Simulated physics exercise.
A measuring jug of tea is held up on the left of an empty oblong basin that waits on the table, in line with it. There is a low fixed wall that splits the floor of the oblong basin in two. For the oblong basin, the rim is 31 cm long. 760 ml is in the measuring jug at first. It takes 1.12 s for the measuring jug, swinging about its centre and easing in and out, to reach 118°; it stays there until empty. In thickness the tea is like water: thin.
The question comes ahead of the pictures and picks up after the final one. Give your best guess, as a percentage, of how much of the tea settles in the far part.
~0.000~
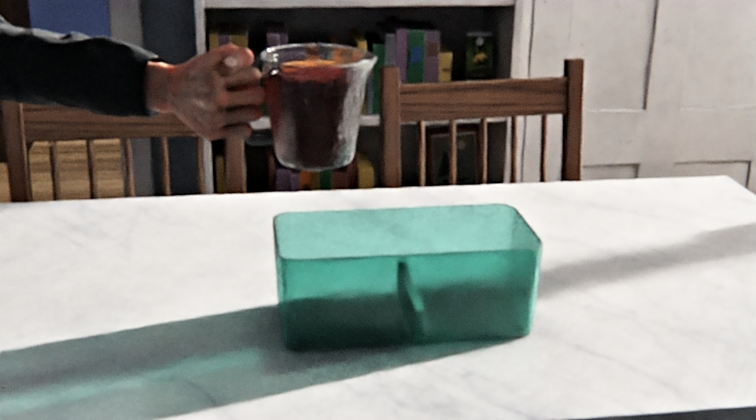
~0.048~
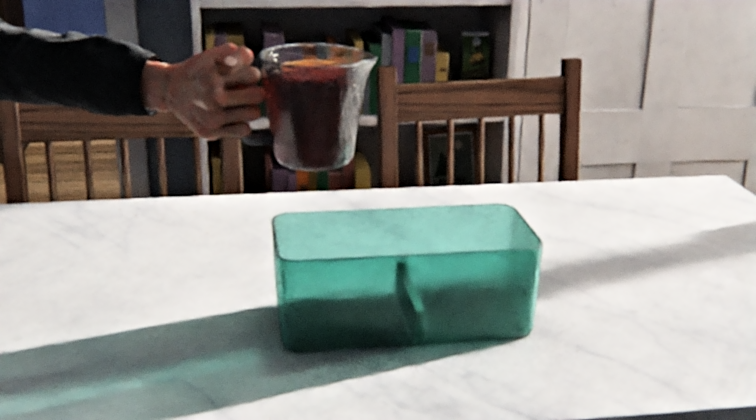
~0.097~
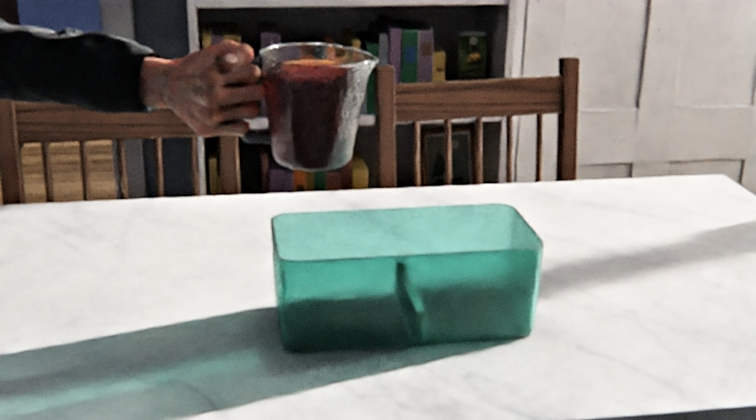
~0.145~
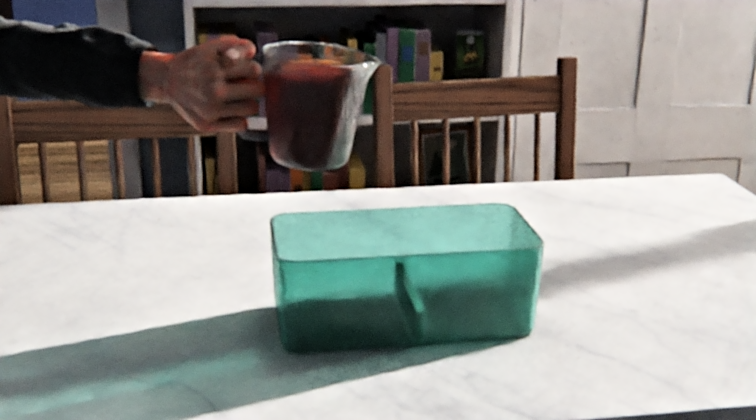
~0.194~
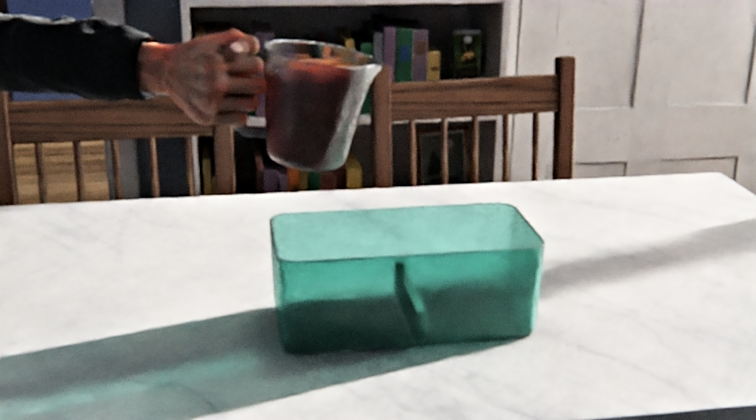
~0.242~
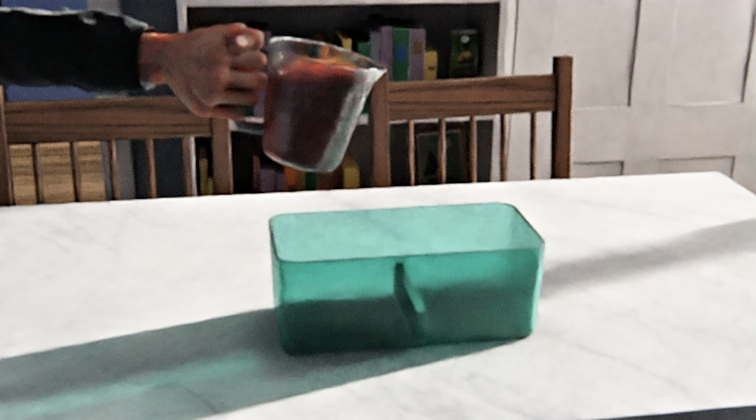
I would say 75 per cent of it settles there.
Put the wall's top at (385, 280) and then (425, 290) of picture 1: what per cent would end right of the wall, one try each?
I'd put it at about 90 per cent for the first and about 60 per cent for the second.
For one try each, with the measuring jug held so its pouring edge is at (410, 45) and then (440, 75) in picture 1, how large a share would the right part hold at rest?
90 in a hundred, followed by 75 in a hundred.
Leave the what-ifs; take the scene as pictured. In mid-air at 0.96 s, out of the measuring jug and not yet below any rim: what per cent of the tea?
In-air share: About 14 %.
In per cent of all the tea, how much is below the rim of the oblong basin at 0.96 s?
Looks like about 78 % of the whole amount.
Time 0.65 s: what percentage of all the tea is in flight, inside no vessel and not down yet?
Near 24 per cent of it all.
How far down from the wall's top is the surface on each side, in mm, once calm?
Measured: Left around 34 mm, right around 10 mm.
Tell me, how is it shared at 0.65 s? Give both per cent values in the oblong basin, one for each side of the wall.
Lab note: Left near 0 %, right near 10.
After 0.65 s the tilt is 75° and 67 per cent is still to pour, 0 is left of the wall and 9 right of it.
After 0.96 s the tilt is 112° and 8 per cent is still to pour, 9 is left of the wall and 69 right of it.
After 1.28 s the tilt is 118° and 0 per cent is still to pour, 22 is left of the wall and 77 right of it.
After 1.62 s the tilt is 118° and 0 per cent is still to pour, 23 is left of the wall and 76 right of it.
In the end 24 per cent lies left of the wall, 75 right of it and 1 outside.
